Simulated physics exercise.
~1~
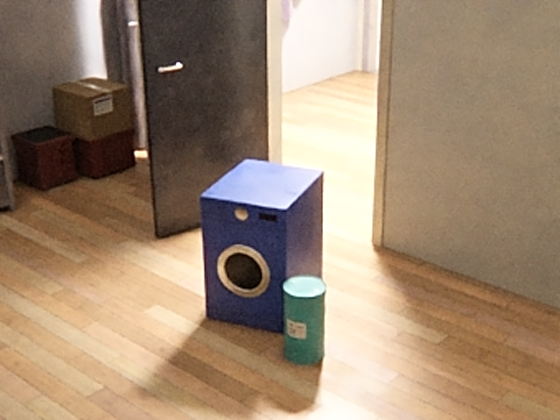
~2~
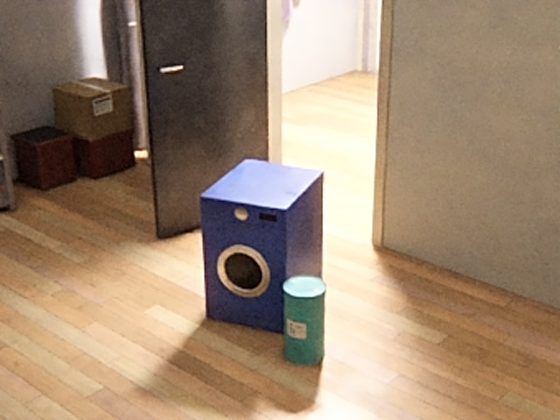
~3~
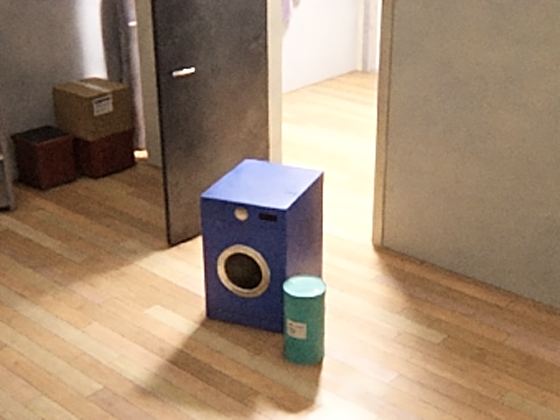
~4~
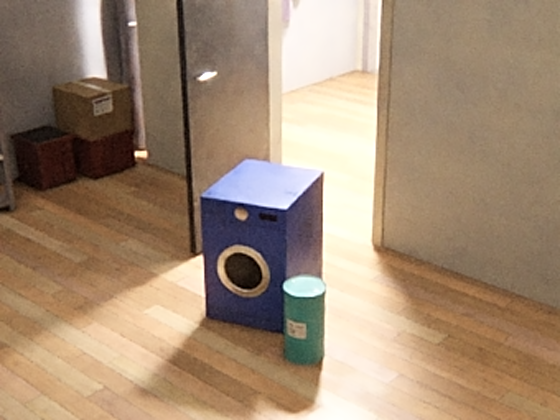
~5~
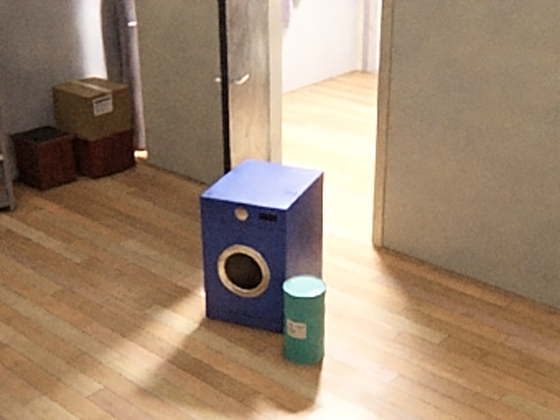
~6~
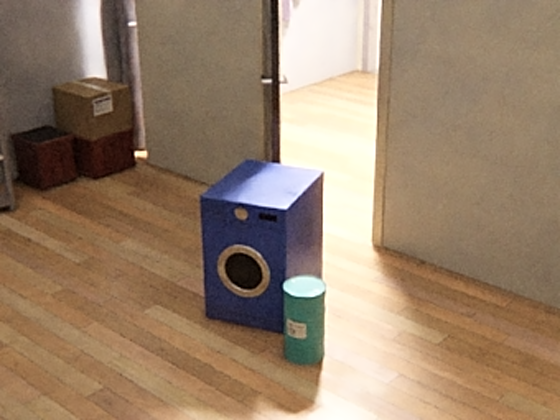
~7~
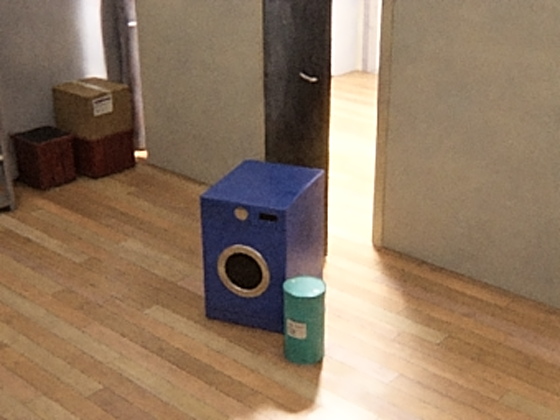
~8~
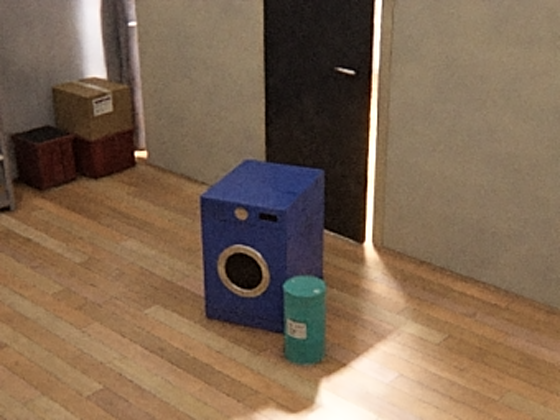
In a room with a light wooden floor, seen from a raised, still viewpoint, a dark door stands wide open to the left of a bright doorway. A blue front-loading appliance sits in the middle of the floor with a turquoise canister beside it at its front right, and cardboard and reddish boxes are stacked at the far left. With nobody in sight, the door swings away from the left wall, turns edge-on behind the appliance, then sweeps rightward across the opening. The light on the floor narrows as it goes. At last the door is nearly shut, a bright sliver remaining at its right edge, and the appliance and canister have not moved.
